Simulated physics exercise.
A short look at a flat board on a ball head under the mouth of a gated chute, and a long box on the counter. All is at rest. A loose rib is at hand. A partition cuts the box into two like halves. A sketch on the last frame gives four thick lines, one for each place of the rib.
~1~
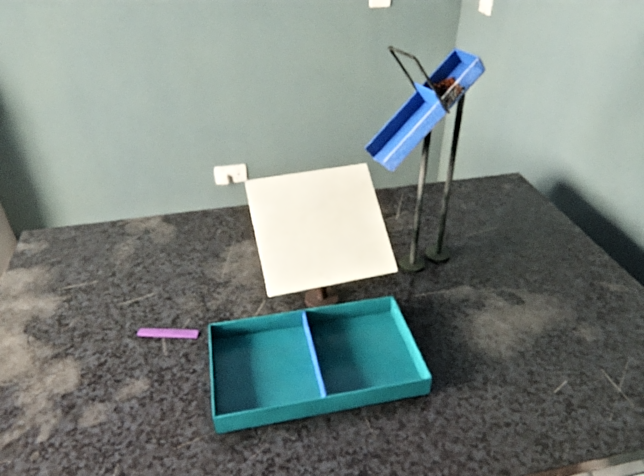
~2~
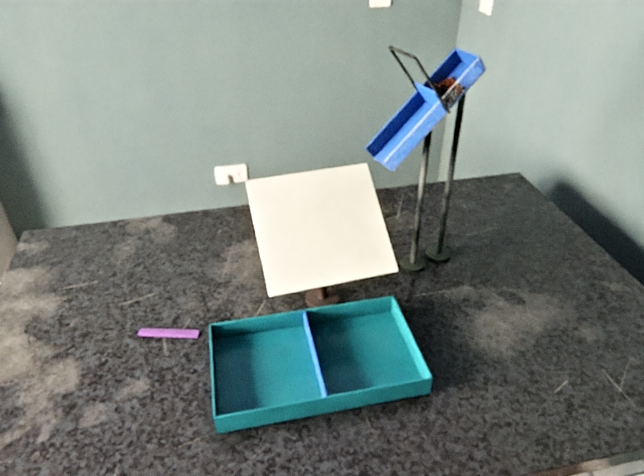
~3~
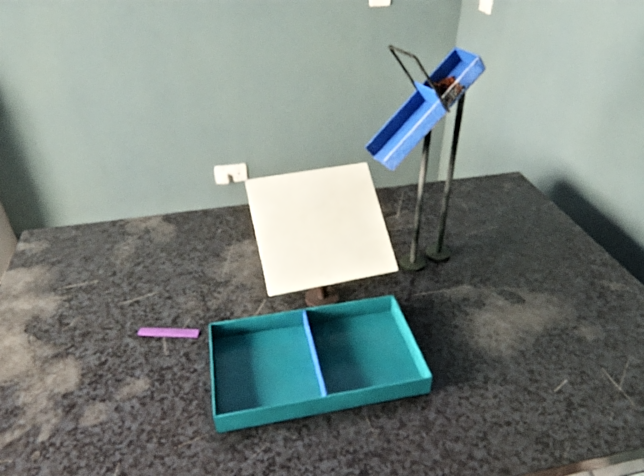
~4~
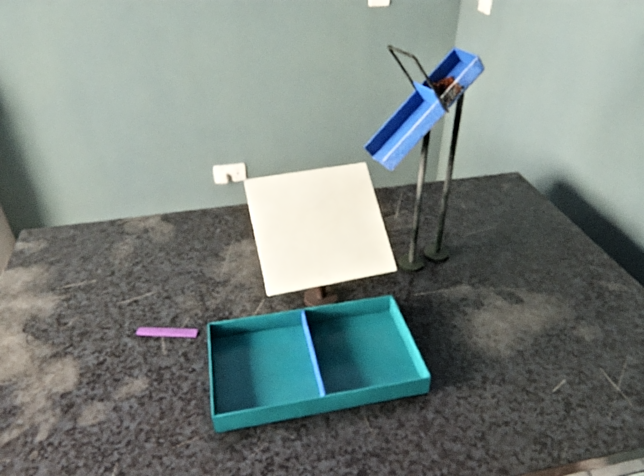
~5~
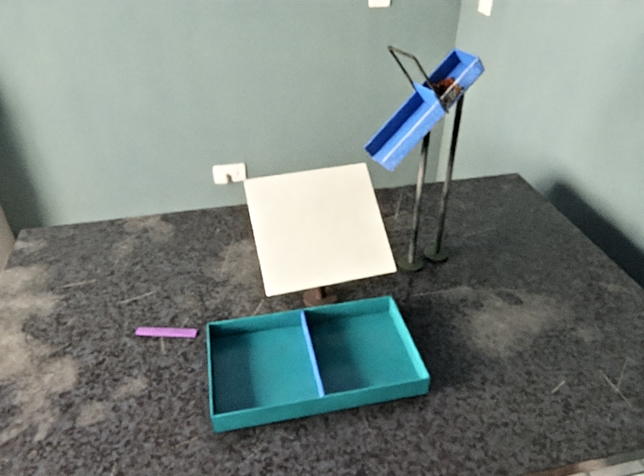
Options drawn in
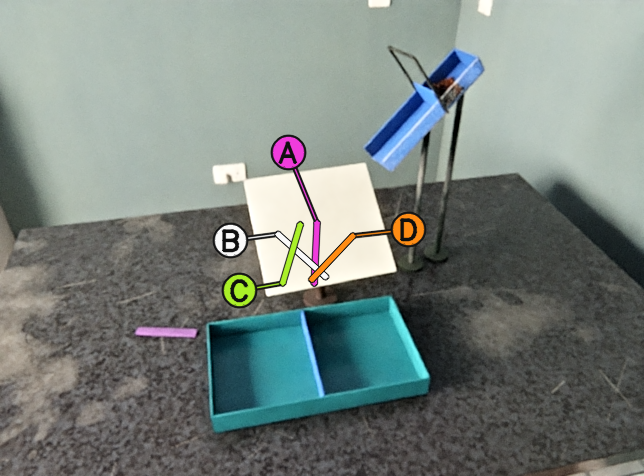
Nothing moved except for a faint shake of the view: a blue chute on dark stands sat above a tilted white board, with a divided teal box and a purple strip on the dark counter.
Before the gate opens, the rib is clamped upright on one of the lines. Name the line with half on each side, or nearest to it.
The answer is line C.
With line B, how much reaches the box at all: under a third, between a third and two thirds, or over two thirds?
Line B gives over two thirds.
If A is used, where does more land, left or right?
The right half.
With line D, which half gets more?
Left.
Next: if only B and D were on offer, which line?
That would be D.
On the marked copy, line A from (317, 222) to (314, 283); line B from (277, 234) to (325, 276); line C from (300, 224) to (282, 283); line D from (352, 235) to (311, 279).
For line A, of what is caught, about a tenth in the left half, almost all in the right.
For line B, of what is caught, not one piece in the left half, every piece in the right.
For line C, of what is caught, roughly half in the left half, roughly half in the right.
For line D, of what is caught, the larger part in the left half, about a tenth in the right.
